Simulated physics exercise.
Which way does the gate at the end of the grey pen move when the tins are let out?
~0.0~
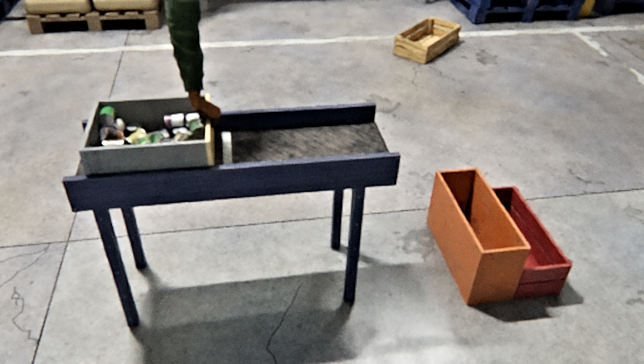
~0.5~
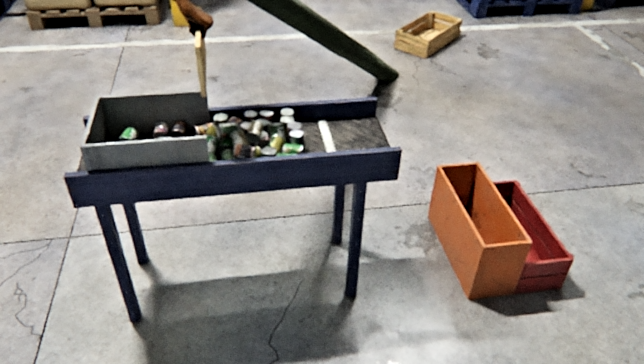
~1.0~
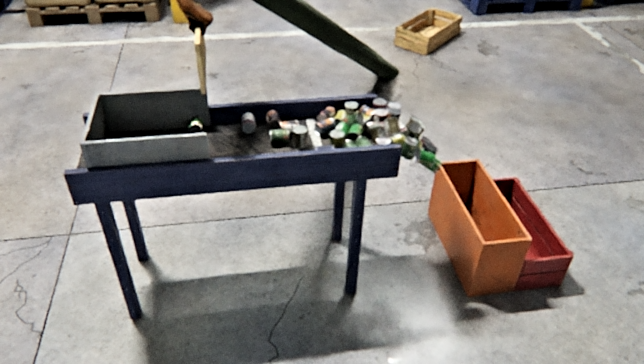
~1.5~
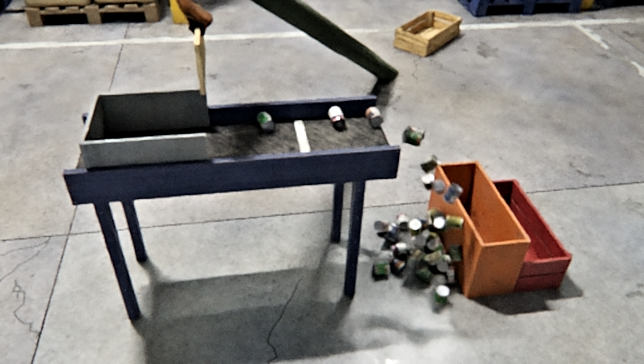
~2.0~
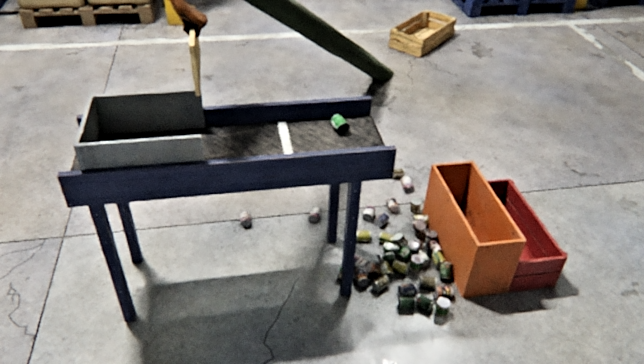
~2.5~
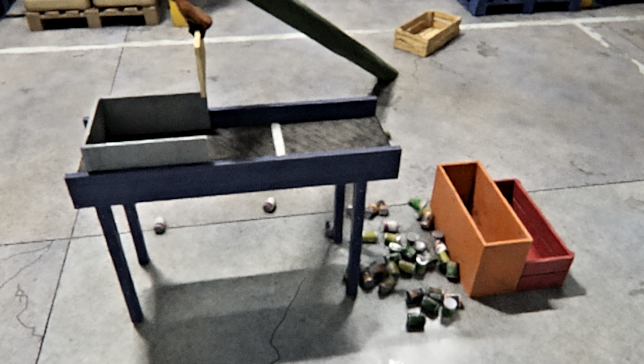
The gate moves up, clearing the way for the tins to leave the pen.
We see a hand lift a gate at the end of a grey pen, and many small tins ride a dark belt to the right, spilling off its end and coming to rest scattered on the floor short of the orange bin.
